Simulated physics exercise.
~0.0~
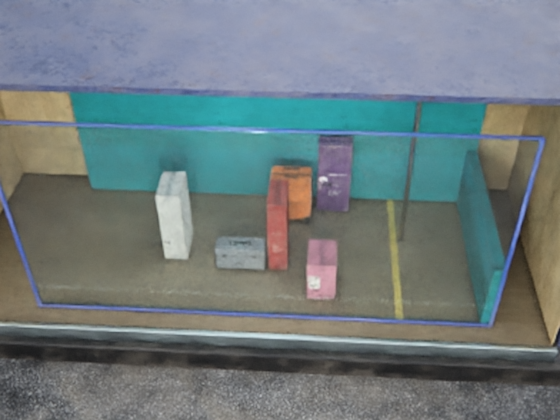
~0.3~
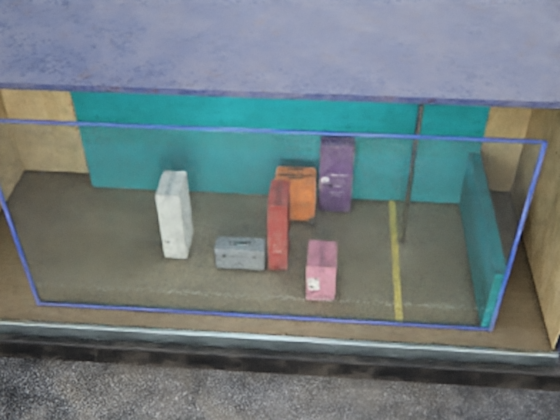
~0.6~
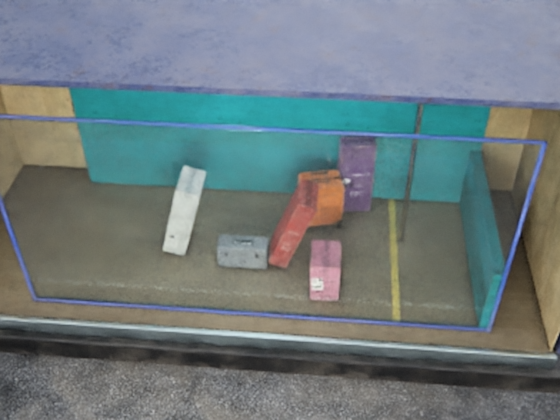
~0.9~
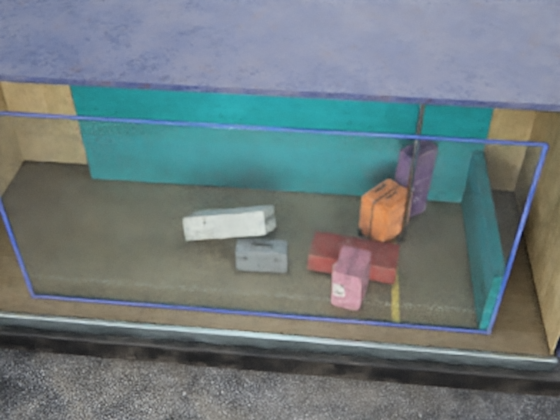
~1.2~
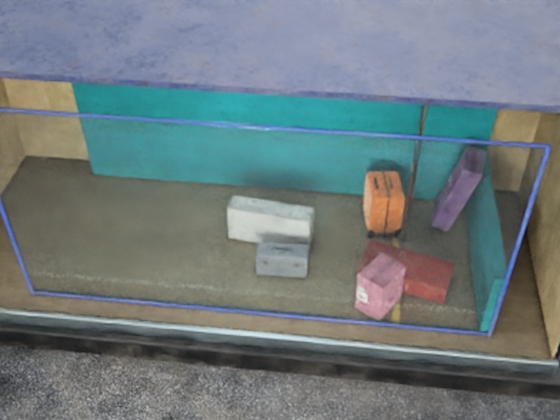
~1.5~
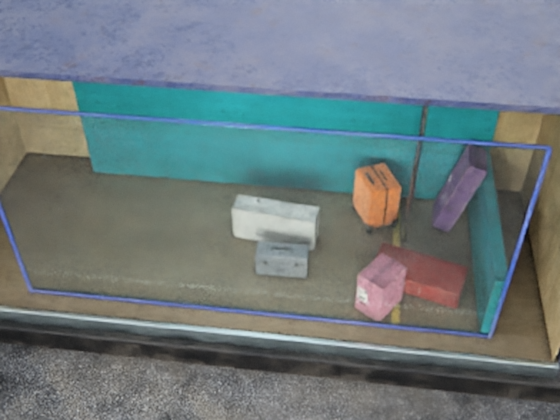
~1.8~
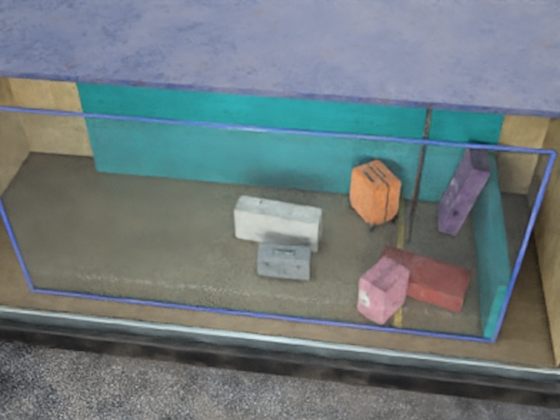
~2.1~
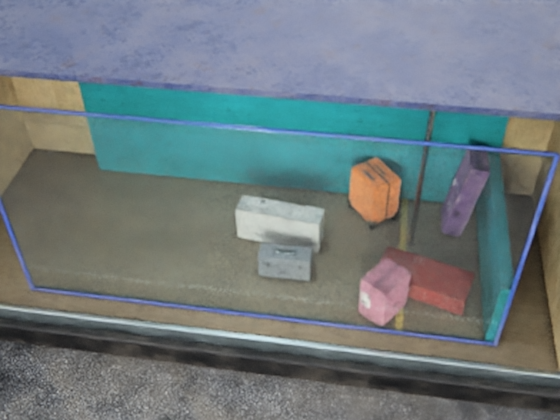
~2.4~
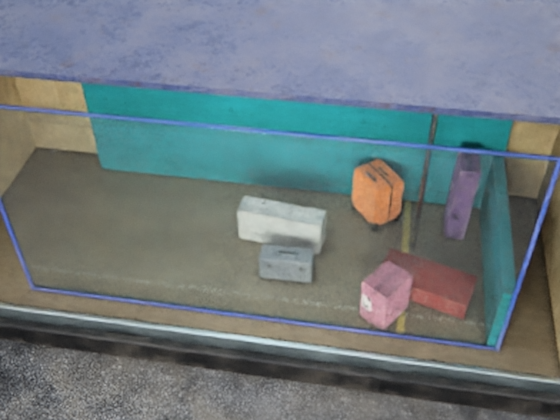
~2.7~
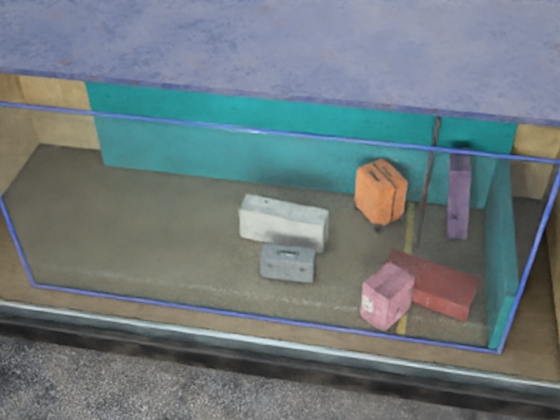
In a van's cargo bay, the loose luggage slid right as the red and white tall boxes toppled over; the purple one tilted by the right wall then straightened, the orange case rolled back slightly, and the red box lay beyond the yellow line.
